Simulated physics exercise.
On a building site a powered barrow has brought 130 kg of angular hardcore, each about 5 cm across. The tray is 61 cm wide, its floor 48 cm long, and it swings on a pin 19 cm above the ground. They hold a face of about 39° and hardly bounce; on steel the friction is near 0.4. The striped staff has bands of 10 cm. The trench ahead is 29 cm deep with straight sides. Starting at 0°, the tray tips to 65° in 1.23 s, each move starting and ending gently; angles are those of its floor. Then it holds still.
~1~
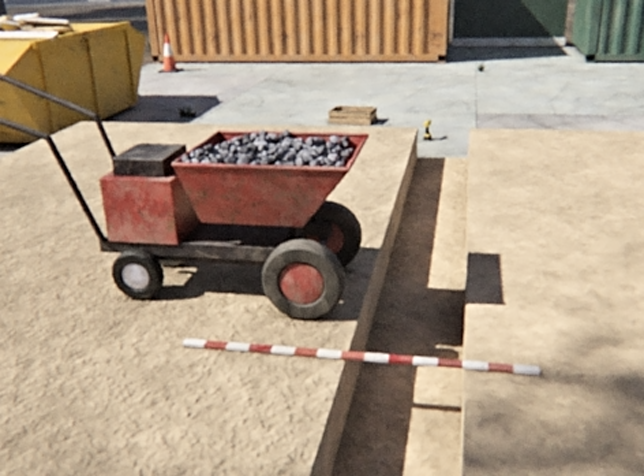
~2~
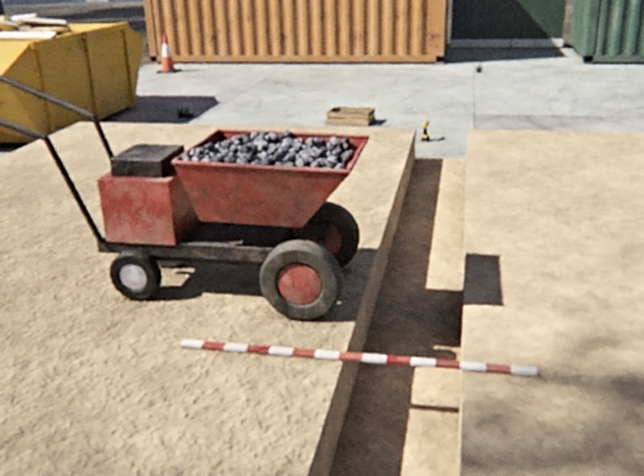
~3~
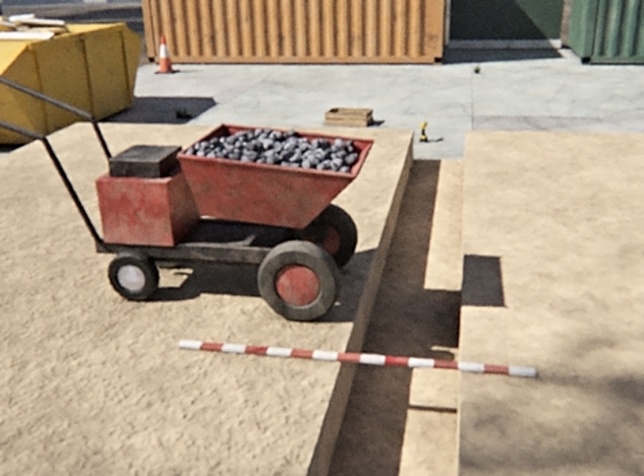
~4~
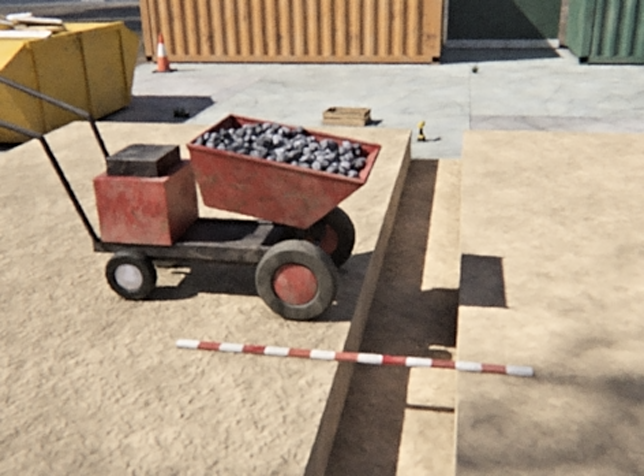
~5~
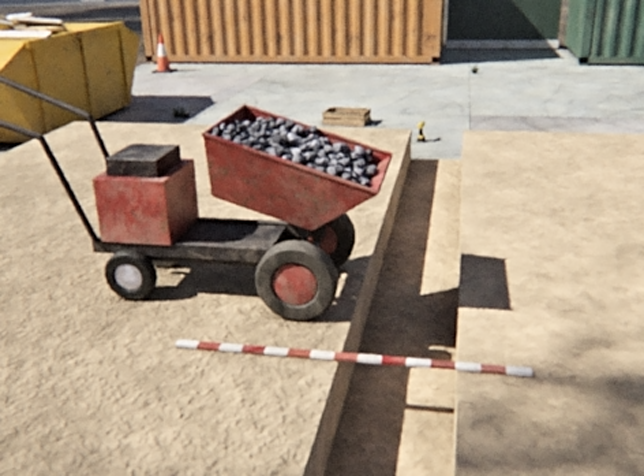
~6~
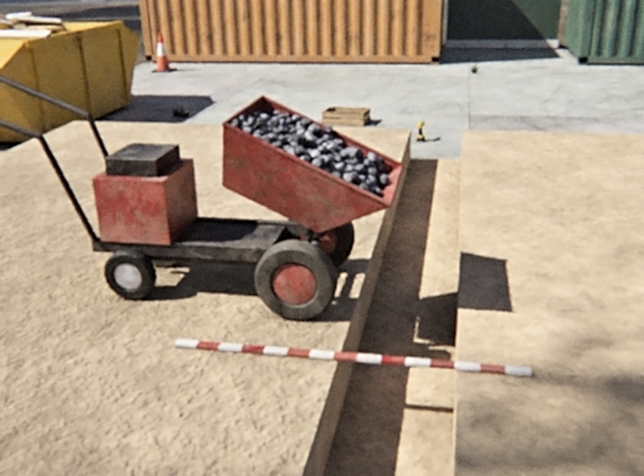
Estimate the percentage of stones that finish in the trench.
Roughly 44 per cent ends in the trench.
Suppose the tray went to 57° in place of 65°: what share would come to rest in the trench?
In that case some 20 per cent.
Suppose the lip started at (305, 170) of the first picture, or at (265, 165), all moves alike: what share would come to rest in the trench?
About 65 and 70 per cent.
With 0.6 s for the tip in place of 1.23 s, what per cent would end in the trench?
In that case some 30 per cent.
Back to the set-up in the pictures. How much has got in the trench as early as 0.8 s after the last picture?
Some 10 per cent.
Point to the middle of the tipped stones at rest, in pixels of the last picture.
Near (445, 336).
Then, 0.4 s after the last picture the floor is at 55°, 100 % in the tray; the foremost stones are at (418, 239).
Then, 0.8 s after the last picture the floor is at 65°, 83 % in the tray, 8 % in the trench, 9 % past the trench; the foremost stones are at (500, 294).
Then, 1.2 s after the last picture the floor is at 65°, 60 % in the tray, 18 % in the trench, 23 % past the trench; the foremost stones are at (594, 310).
Then, 3.1 s after the last picture the floor is at 65°, 33 % in the tray, 44 % in the trench, 24 % past the trench; the foremost stones are at (617, 301).
